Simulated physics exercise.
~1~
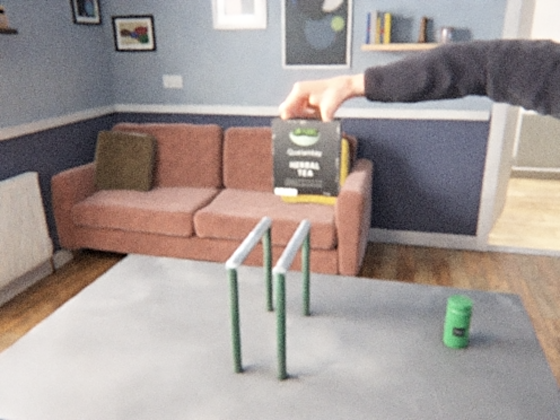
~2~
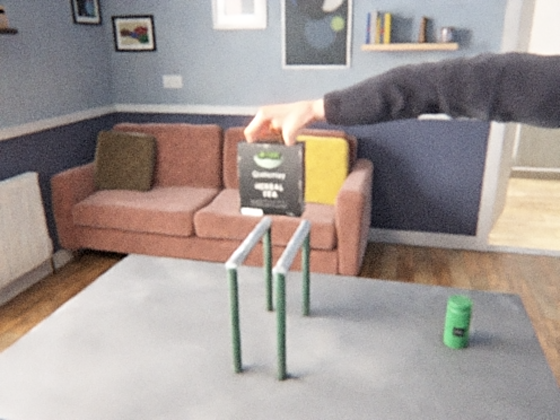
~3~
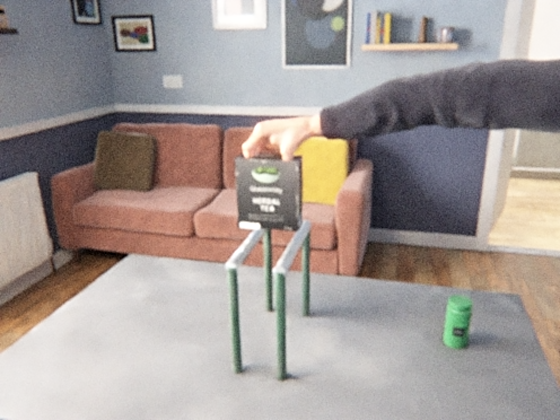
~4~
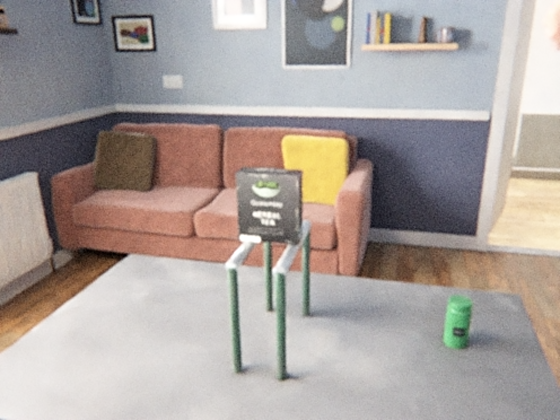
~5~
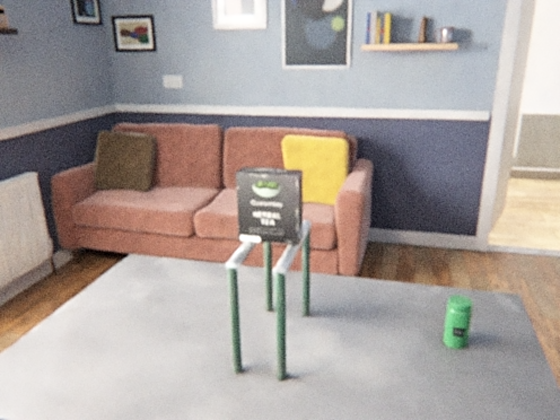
Living room tabletop, a hand lowering a black herbal tea packet onto two green-legged rails and withdrawing, the packet staying upright on top.
